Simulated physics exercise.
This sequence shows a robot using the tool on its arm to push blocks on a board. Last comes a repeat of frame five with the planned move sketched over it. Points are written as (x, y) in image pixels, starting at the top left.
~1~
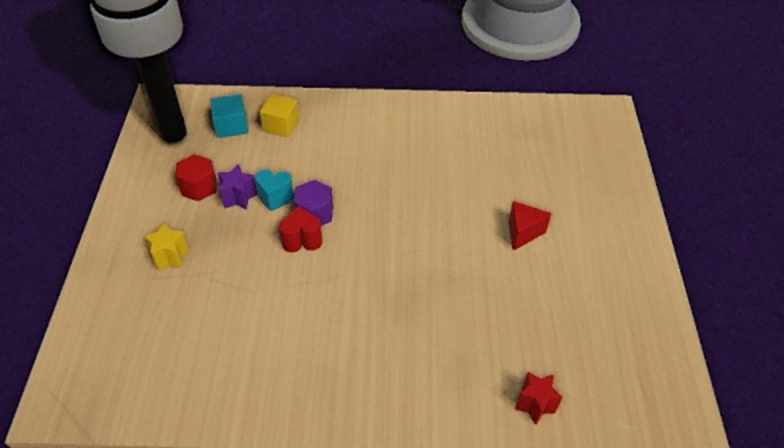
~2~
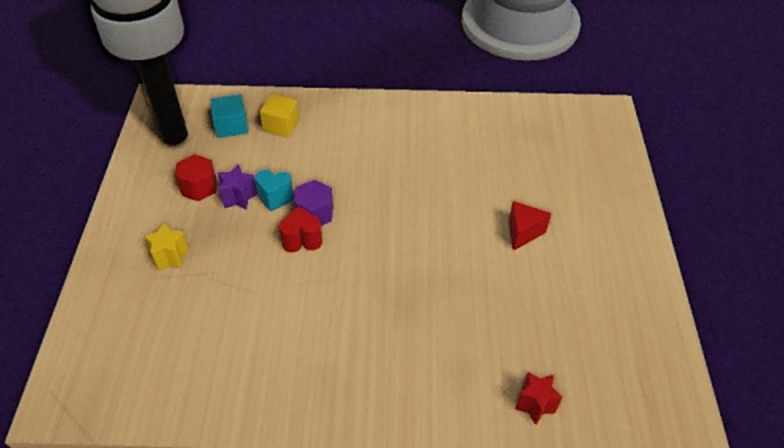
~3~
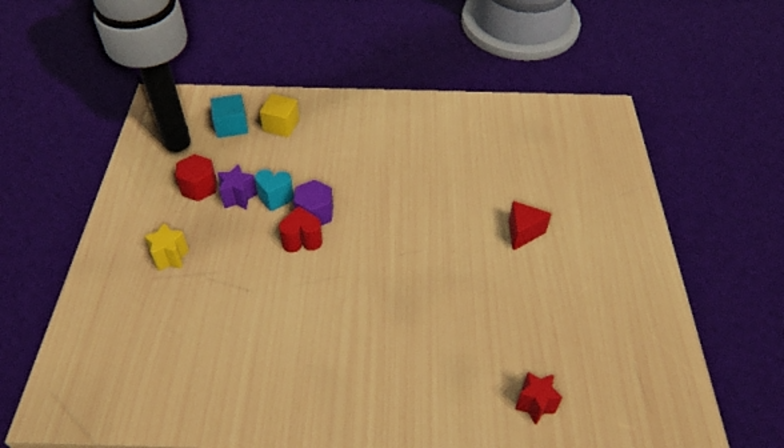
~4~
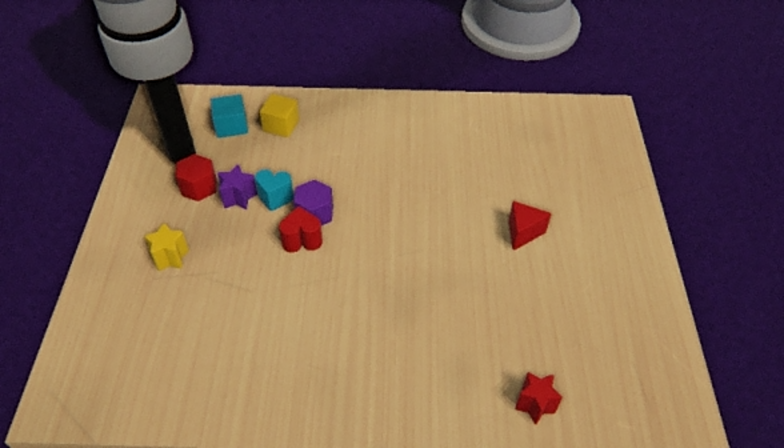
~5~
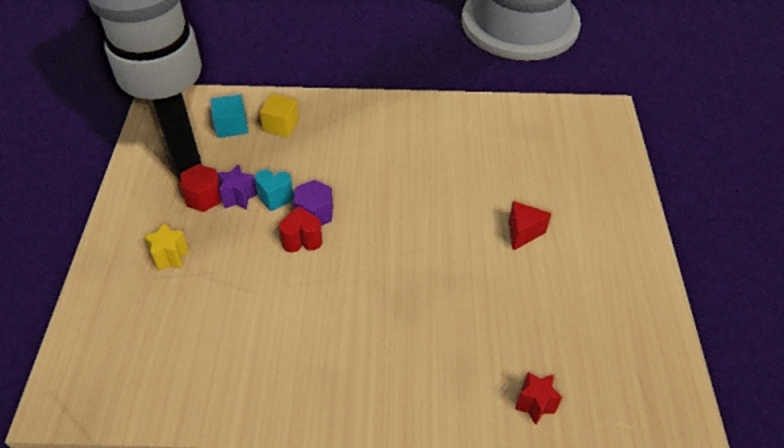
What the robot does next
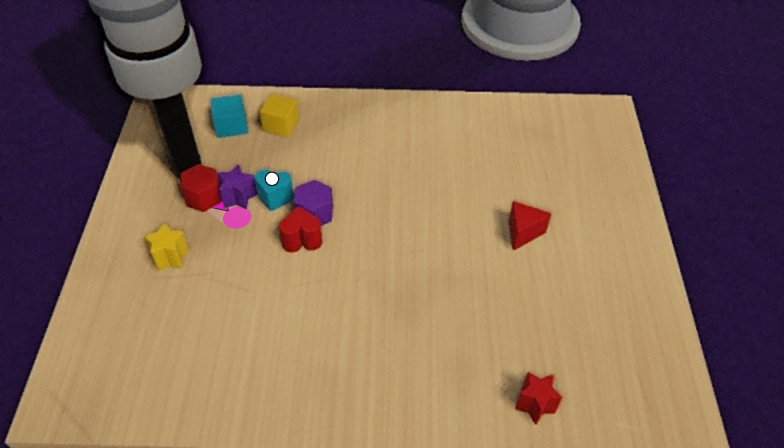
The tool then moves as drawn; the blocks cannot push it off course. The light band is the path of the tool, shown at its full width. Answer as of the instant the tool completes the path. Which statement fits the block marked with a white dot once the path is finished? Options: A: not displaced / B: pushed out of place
B (pushed out of place)
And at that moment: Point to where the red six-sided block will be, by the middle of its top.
Its top middle: (220, 224).
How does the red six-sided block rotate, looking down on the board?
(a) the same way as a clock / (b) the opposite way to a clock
The answer is a.
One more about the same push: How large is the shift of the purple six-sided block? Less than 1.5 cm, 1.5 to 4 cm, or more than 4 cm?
Short of 1.5 cm.
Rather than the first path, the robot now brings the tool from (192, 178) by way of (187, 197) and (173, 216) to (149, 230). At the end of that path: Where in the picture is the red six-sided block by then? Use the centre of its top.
It ends at (203, 196).
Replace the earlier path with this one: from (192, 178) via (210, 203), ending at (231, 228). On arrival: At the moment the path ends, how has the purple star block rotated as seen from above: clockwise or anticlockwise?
It makes a counterclockwise turn.
Drawn move, from (192, 178) by way of (213, 198) to (237, 217); the dot is on the turquoise heart-shaped block.
The first path, step by step. Halfway along, tool (212, 193); red six-sided block (211, 203), turned 30° clockwise; purple star block (241, 180), turned 25° anticlockwise.
At the end, tool (236, 212); yellow star block still; red six-sided block (220, 224), turned 65° clockwise; purple star block (261, 188), turned 75° anticlockwise; turquoise heart-shaped block (287, 175), turned 25° anticlockwise; purple six-sided block still.
